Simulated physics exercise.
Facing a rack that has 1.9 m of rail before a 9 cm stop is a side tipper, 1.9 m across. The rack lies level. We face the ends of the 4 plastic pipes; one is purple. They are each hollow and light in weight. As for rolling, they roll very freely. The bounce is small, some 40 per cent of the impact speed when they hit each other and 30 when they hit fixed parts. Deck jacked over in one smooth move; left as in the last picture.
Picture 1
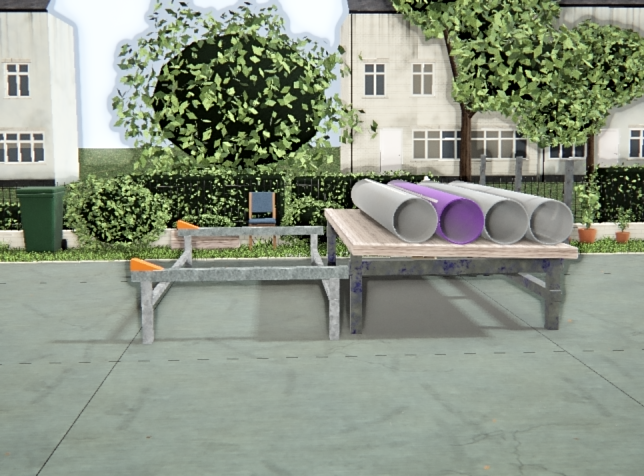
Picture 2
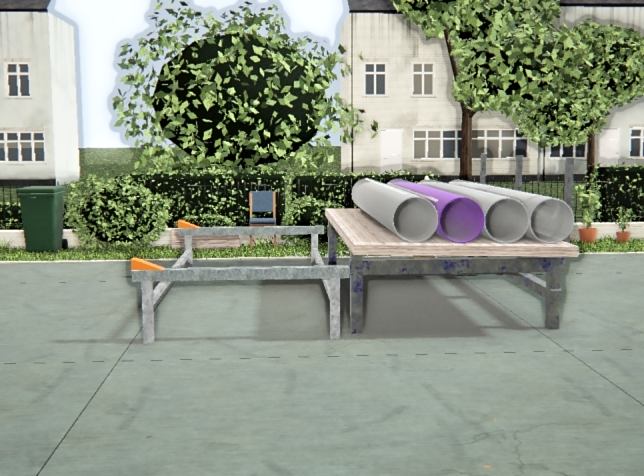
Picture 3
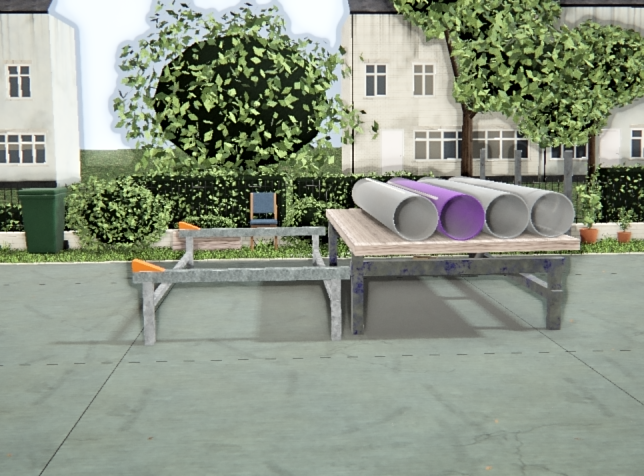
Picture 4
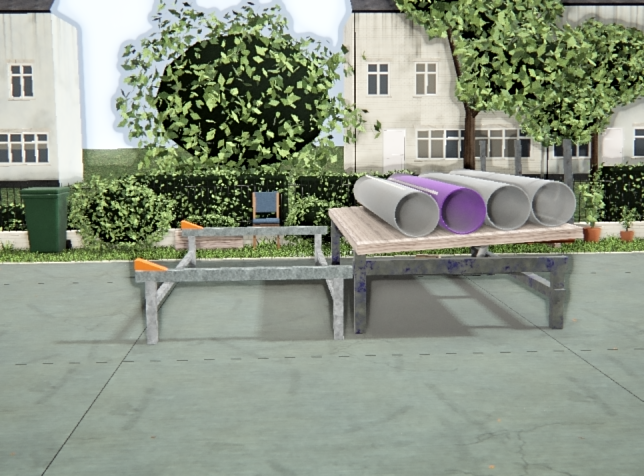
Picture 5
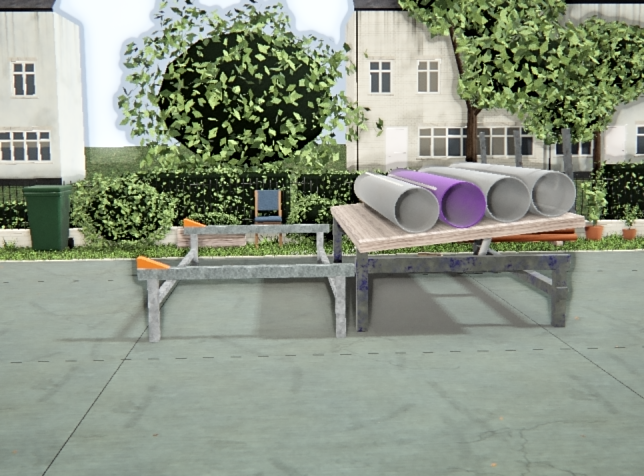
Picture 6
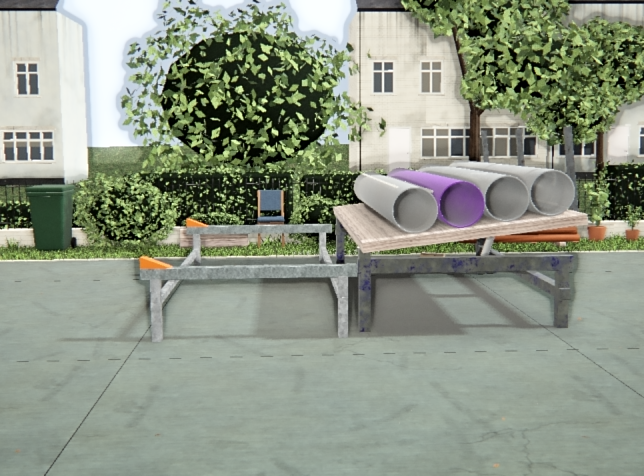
In the video, four plastic pipes, one purple and the others grey, lie side by side on a tipper deck beside a level metal rack with orange stops, as the deck's right side rises smoothly, tilting it toward the rack.
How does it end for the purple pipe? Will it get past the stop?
Kept.
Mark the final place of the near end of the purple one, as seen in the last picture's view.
It ends up close to (205, 244).
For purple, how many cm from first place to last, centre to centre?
For purple, around 230.
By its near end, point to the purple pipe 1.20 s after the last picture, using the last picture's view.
Roughly at (390, 214).
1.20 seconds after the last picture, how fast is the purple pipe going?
I'd put it near 0.8 m/s.
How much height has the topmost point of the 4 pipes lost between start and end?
It sits roughly 20 cm lower at the end.
Then, 1.2 s after the last picture, purple is on the deck, 30 cm from the hinge, rolling left; 0 lost over the end.
Then, 2.9 s after the last picture, purple is on the rack, 60 cm from the rack's far end, rolling left; 0 lost over the end.
Then, 4.8 s after the last picture, purple is on the rack, 30 cm from the rack's far end, rolling right; 1 lost over the end.
At rest (7.0 s after the last picture), purple is on the rack, 55 cm from the rack's far end; 1 lost over the end.
